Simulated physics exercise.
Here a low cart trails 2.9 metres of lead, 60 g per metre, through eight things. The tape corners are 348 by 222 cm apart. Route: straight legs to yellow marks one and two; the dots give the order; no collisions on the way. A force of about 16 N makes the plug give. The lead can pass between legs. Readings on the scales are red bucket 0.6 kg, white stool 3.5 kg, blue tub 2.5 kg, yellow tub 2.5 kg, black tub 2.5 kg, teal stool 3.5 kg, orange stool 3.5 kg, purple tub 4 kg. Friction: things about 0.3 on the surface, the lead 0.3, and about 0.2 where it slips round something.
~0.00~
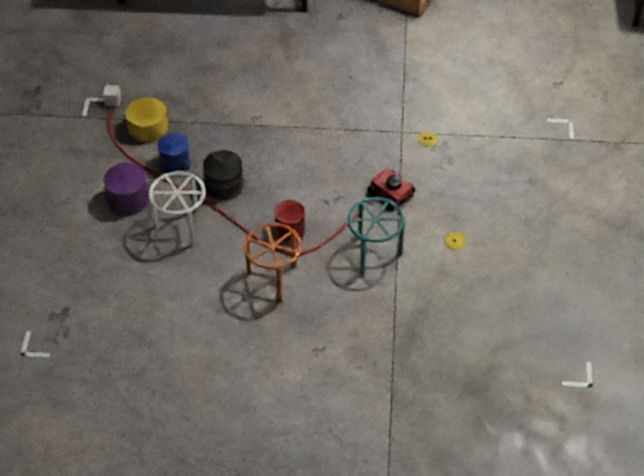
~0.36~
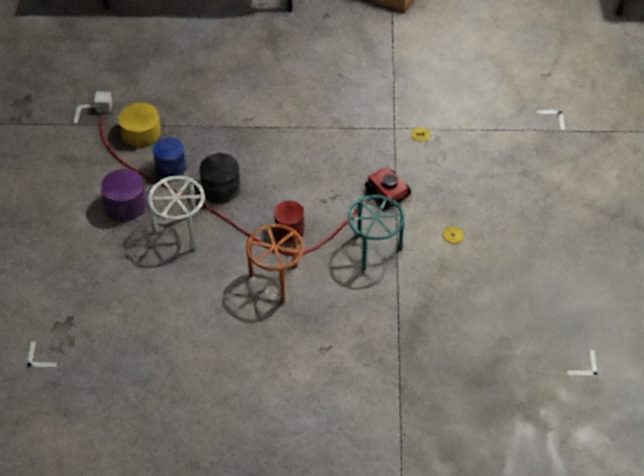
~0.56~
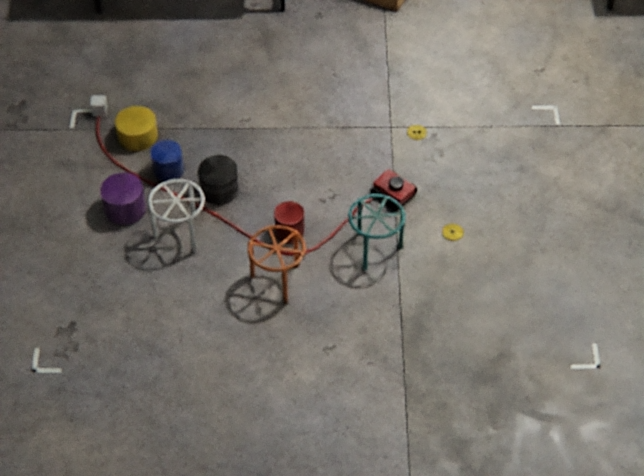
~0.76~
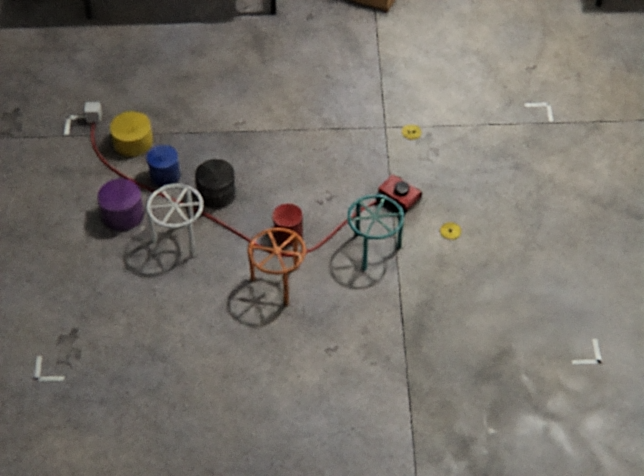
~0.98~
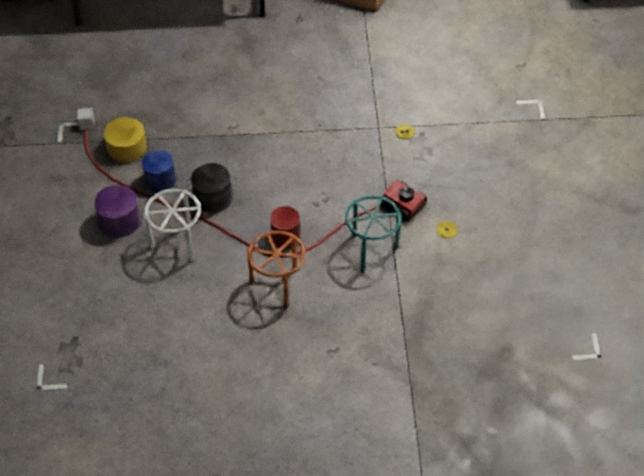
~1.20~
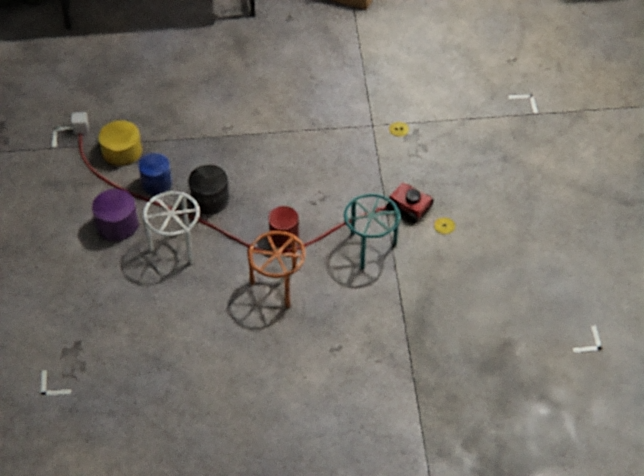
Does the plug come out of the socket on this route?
No.
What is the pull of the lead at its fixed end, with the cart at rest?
About 1 N.
By 2.1 s, cart at (442, 224), 4 N at the fixed end; red bucket 10 cm off its start.
By 3.1 s, cart at (427, 188), lead slack at the fixed end; red bucket 18 cm off its start.
By 4.1 s, cart at (409, 154), 3 N at the fixed end; red bucket 19 cm off its start at (289, 196).
By 5.0 s, cart at (398, 129), lead slack at the fixed end; red bucket 34 cm off its start.
By 5.4 s, cart at (398, 129), lead slack at the fixed end; red bucket 34 cm off its start at (284, 178).
